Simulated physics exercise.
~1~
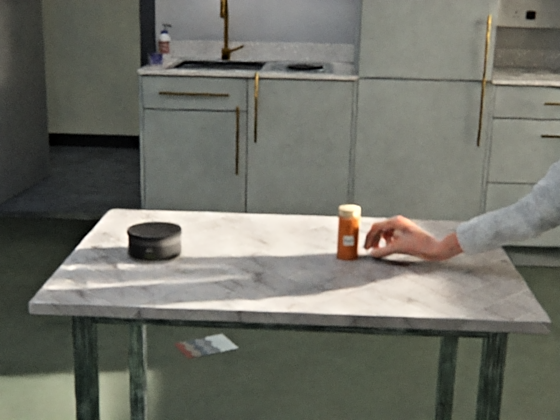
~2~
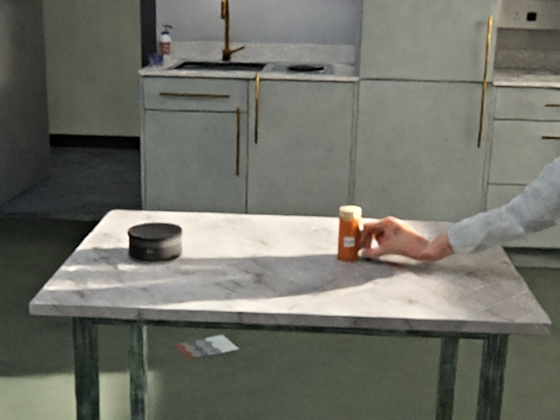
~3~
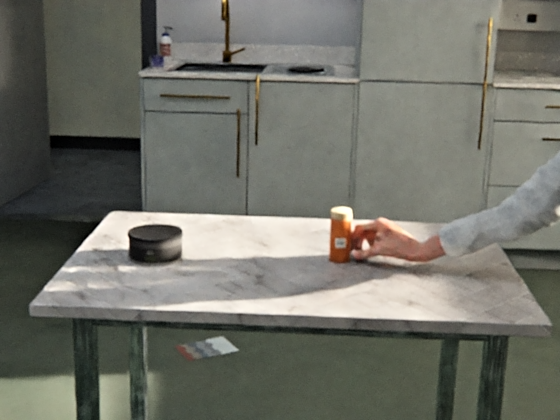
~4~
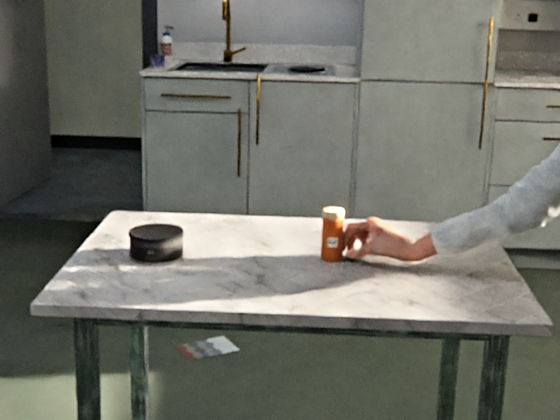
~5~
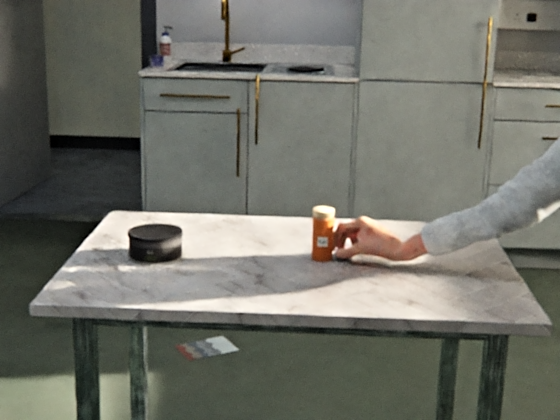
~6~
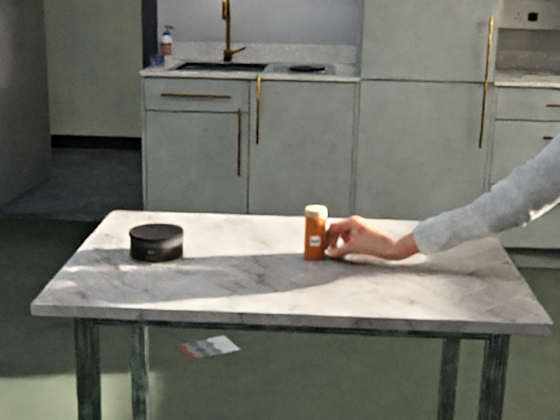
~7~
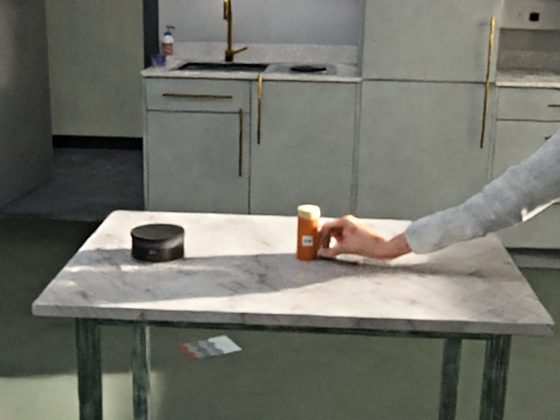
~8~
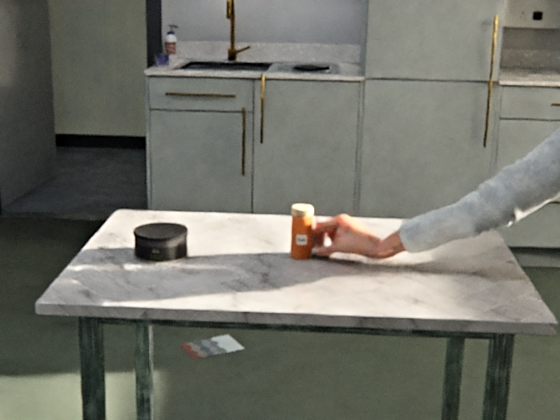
A hand reaching in from the right pushed an orange bottle with a pale lid slowly leftward across a marble-topped table toward a round black tub, and the bottle slid along without tipping, ending upright with the fingers still beside it.
